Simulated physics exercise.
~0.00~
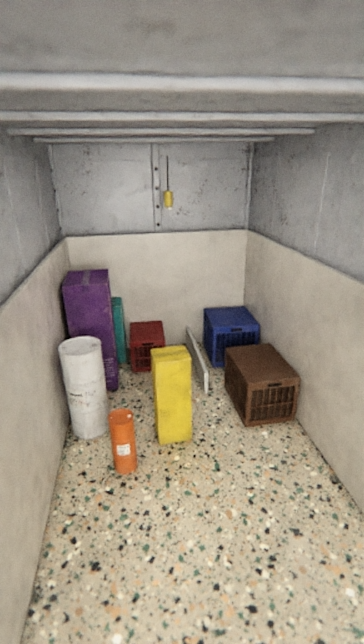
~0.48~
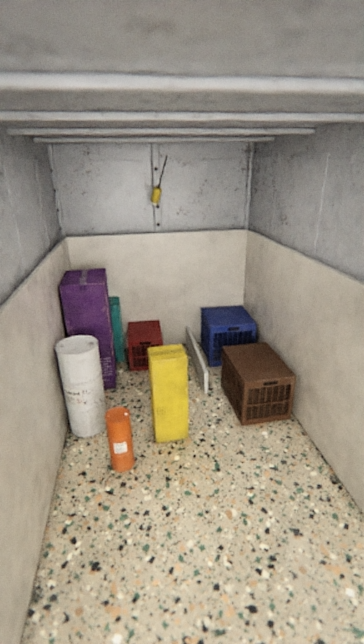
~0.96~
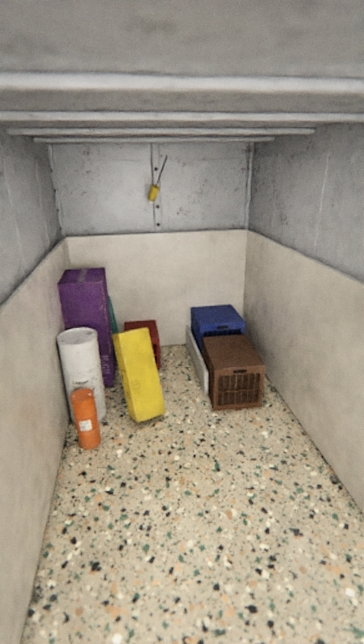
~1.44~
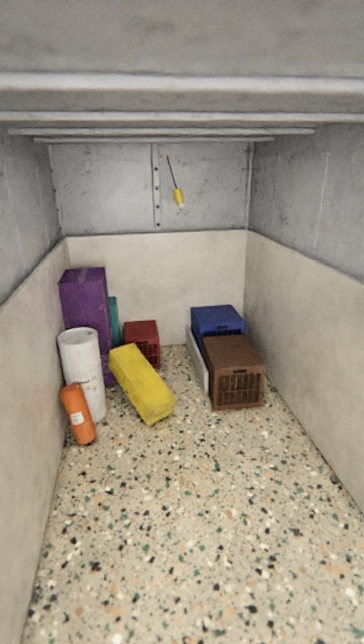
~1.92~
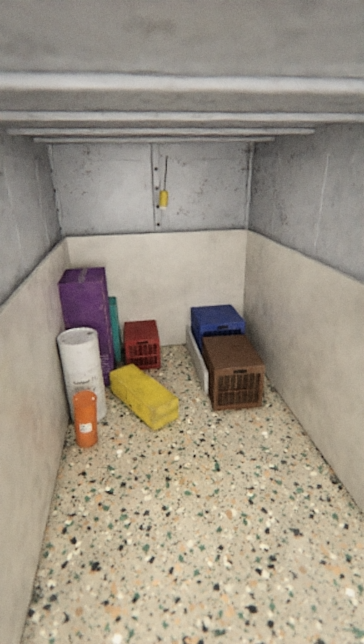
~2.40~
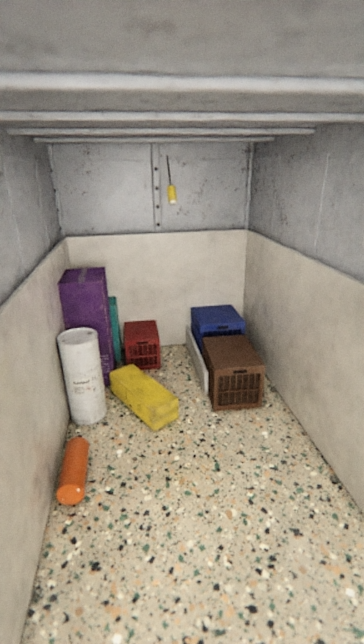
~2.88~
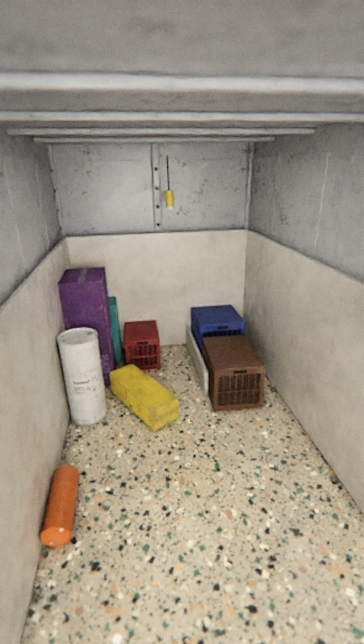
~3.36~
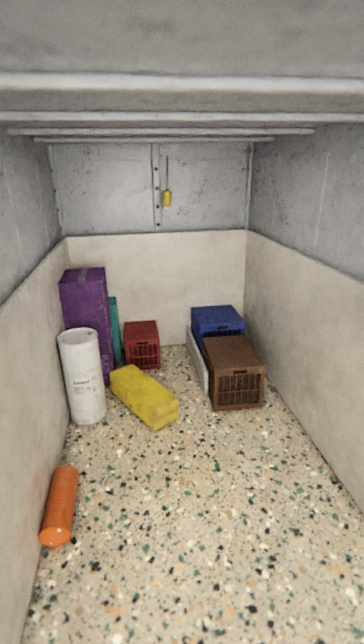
Yellow box tipping onto its side among shifting crates in a van's load bay, then orange canister toppling and rolling nearer.
